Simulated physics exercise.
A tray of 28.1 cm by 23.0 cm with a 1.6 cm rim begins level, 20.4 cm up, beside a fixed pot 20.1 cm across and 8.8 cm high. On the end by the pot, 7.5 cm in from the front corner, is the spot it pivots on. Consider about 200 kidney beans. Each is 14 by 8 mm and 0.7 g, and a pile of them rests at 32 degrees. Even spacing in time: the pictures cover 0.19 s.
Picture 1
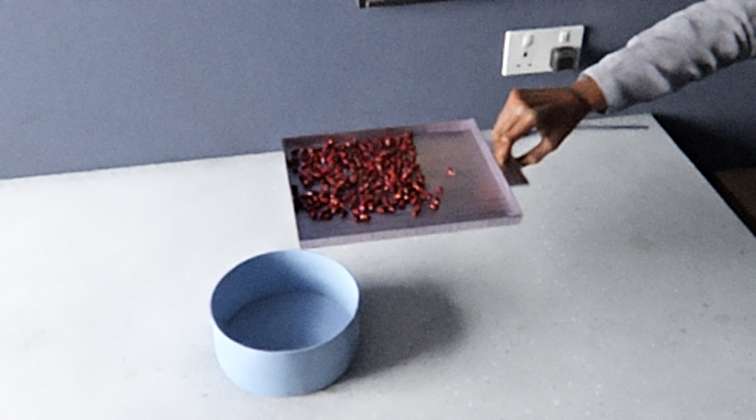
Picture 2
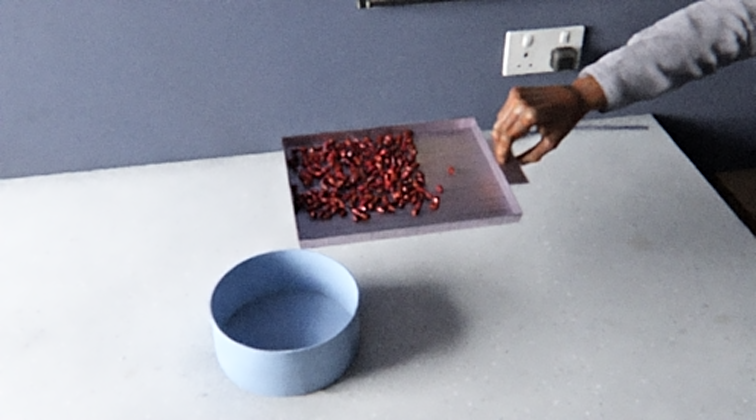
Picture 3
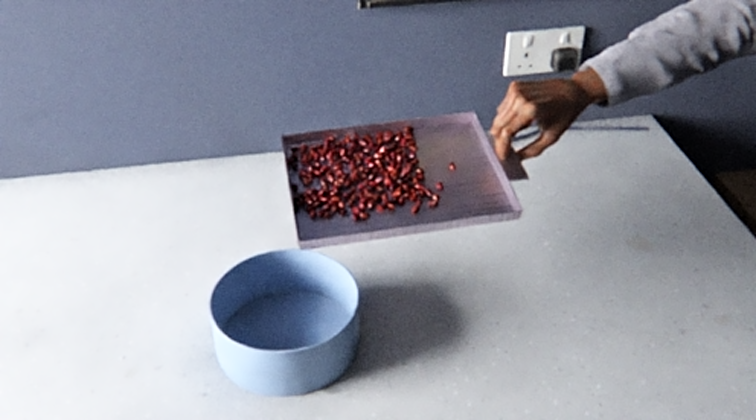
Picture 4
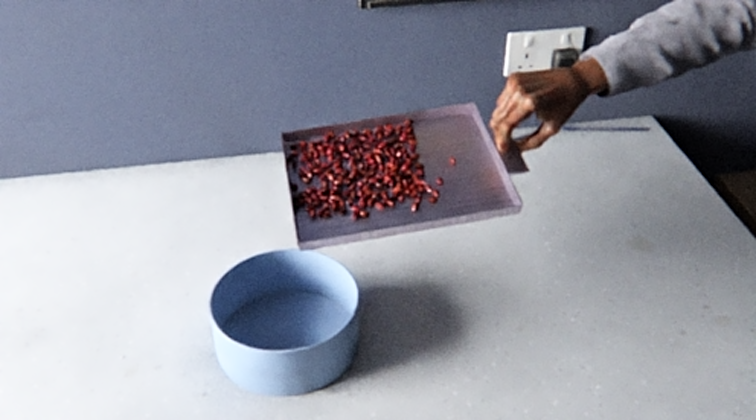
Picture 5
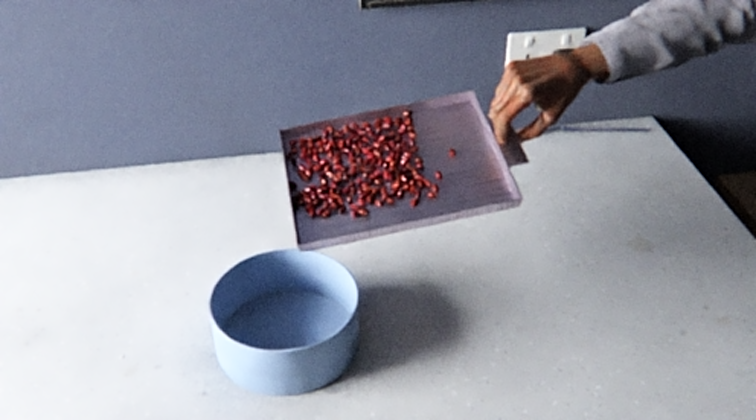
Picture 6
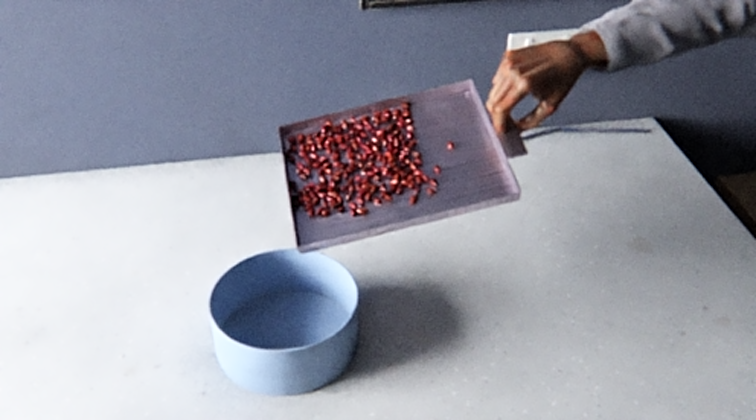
A hand gradually raising the right end of a tray of dark red beans beside a blue pot on a pale countertop.
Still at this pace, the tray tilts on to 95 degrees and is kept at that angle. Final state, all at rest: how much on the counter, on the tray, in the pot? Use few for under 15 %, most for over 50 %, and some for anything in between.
Counter: Few, tray: Few, pot: Most.
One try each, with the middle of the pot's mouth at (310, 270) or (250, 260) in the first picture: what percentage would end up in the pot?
Some 55 and 0 per cent.
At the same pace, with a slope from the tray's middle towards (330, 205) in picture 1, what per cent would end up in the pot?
Near 90 percent, give or take.
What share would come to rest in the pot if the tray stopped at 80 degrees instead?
Share in the pot: Around 95 %.
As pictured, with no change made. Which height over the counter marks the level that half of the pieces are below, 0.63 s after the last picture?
Roughly 18 cm.
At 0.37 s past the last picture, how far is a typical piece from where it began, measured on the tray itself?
7 cm.
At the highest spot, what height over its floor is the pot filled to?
2.5 cm.
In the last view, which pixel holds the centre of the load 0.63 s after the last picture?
Somewhere about (293, 256) in the last view.
Then, 0.37 s after the last picture, tilt 52 degrees; the tray holds 100 %, the pot 0 %.
Then, 0.63 s after the last picture, tilt 80 degrees; the tray holds 55 %, the pot 25 %.
Then, 0.99 s after the last picture, tilt 95 degrees; the tray holds 0 %, the pot 95 %.
In the end, counter 0 %, tray 0 %, pot 100 %.
